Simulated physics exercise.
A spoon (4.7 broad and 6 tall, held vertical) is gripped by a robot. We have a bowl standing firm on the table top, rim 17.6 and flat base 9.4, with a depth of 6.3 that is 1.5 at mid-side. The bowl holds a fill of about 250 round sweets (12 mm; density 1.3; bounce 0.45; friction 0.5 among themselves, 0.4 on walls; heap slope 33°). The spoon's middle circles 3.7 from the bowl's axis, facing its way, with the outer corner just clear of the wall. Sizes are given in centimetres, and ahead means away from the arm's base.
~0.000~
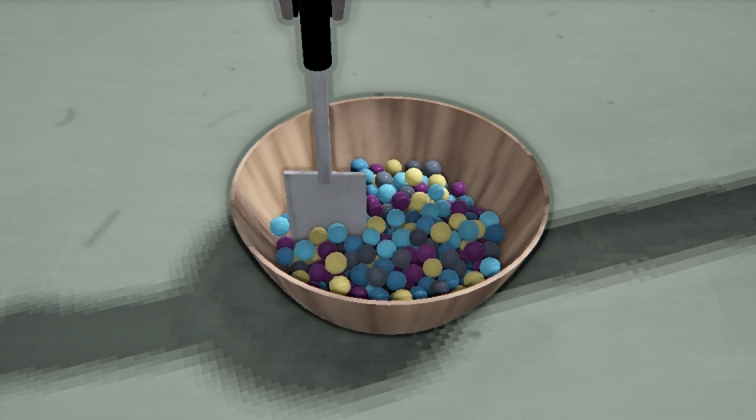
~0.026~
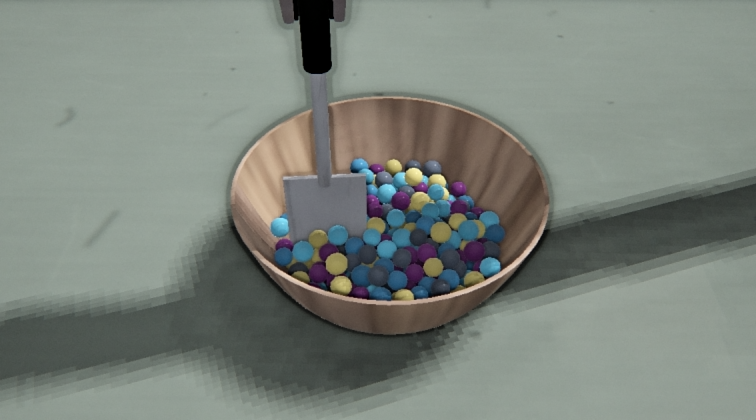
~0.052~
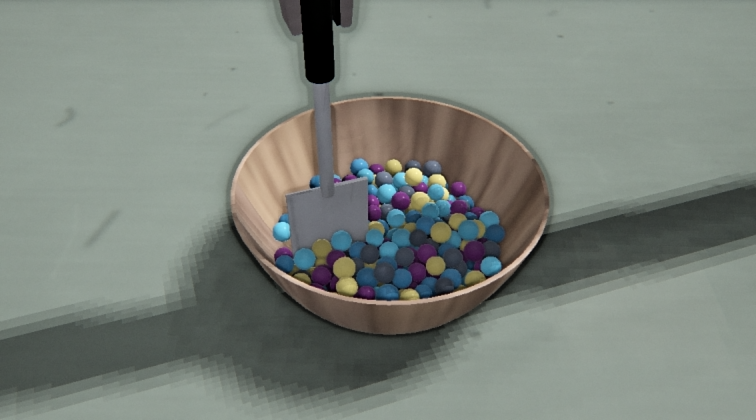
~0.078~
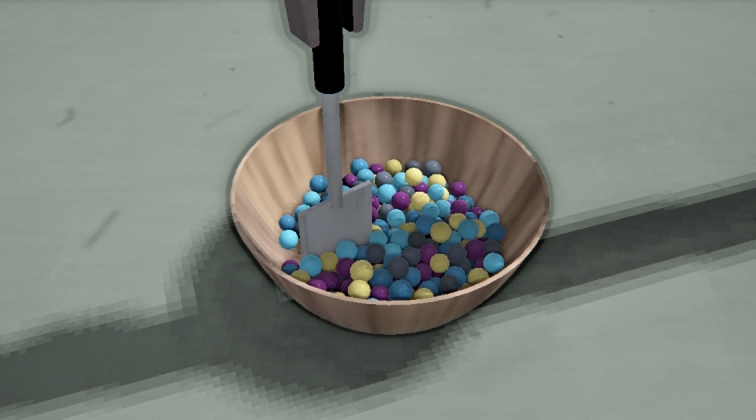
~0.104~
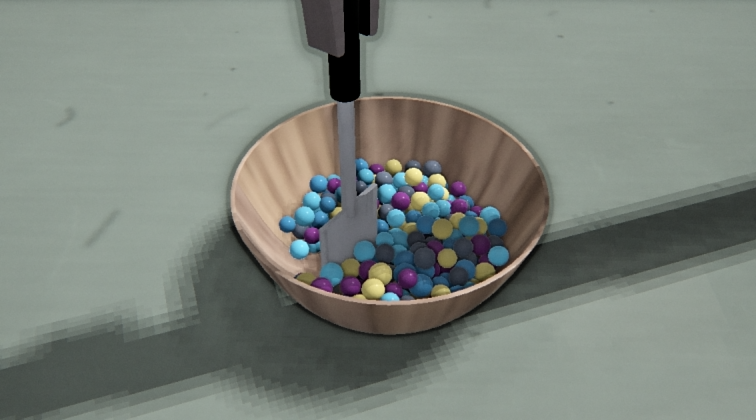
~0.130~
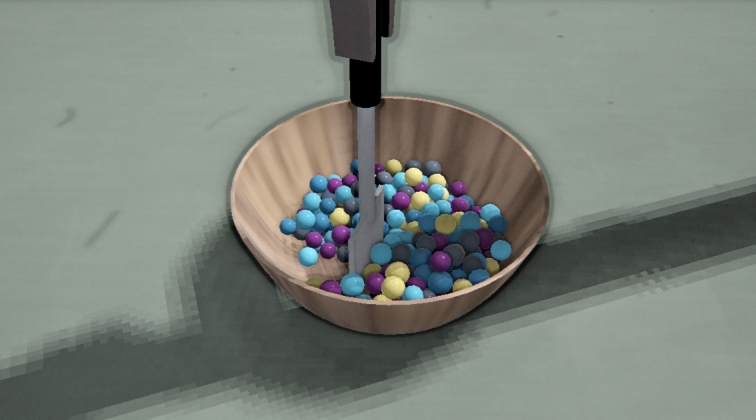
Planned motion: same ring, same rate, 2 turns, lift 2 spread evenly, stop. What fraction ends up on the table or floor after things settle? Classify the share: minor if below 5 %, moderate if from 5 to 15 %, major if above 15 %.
Moderate, from 5 to 15 %.
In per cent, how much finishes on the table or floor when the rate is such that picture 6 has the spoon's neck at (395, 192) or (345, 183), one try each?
It comes to close to 25 per cent and close to 5 per cent.
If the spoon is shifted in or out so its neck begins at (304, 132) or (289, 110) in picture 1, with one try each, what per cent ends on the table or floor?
Near 10 and 0 in a hundred, one try each.
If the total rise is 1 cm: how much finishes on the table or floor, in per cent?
It comes to some 15 per cent.
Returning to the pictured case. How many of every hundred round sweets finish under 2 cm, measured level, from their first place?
Roughly 5 percent.
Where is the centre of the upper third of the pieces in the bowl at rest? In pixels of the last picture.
Looks like roughly (392, 230) to me.
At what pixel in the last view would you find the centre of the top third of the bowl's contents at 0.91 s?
Somewhere around (437, 192), I think.
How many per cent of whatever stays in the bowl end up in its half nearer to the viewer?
Around 55 per cent of what the bowl keeps.
After 0.52 s, 326° round, highest piece 8 above the table; 233 in the bowl, 10 on the table or floor, 5 in flight or on the tool.
After 0.91 s, 220° round, highest piece 7 above the table; 226 in the bowl, 21 on the table or floor, 1 in flight or on the tool.
After 1.31 s, 0° round, highest piece 5 above the table; 225 in the bowl, 23 on the table or floor.
After 2.01 s, 0° round, highest piece 5 above the table; 225 in the bowl, 23 on the table or floor.
At rest, 225 in the bowl, 23 on the table or floor. That is 9 % on the table or floor.
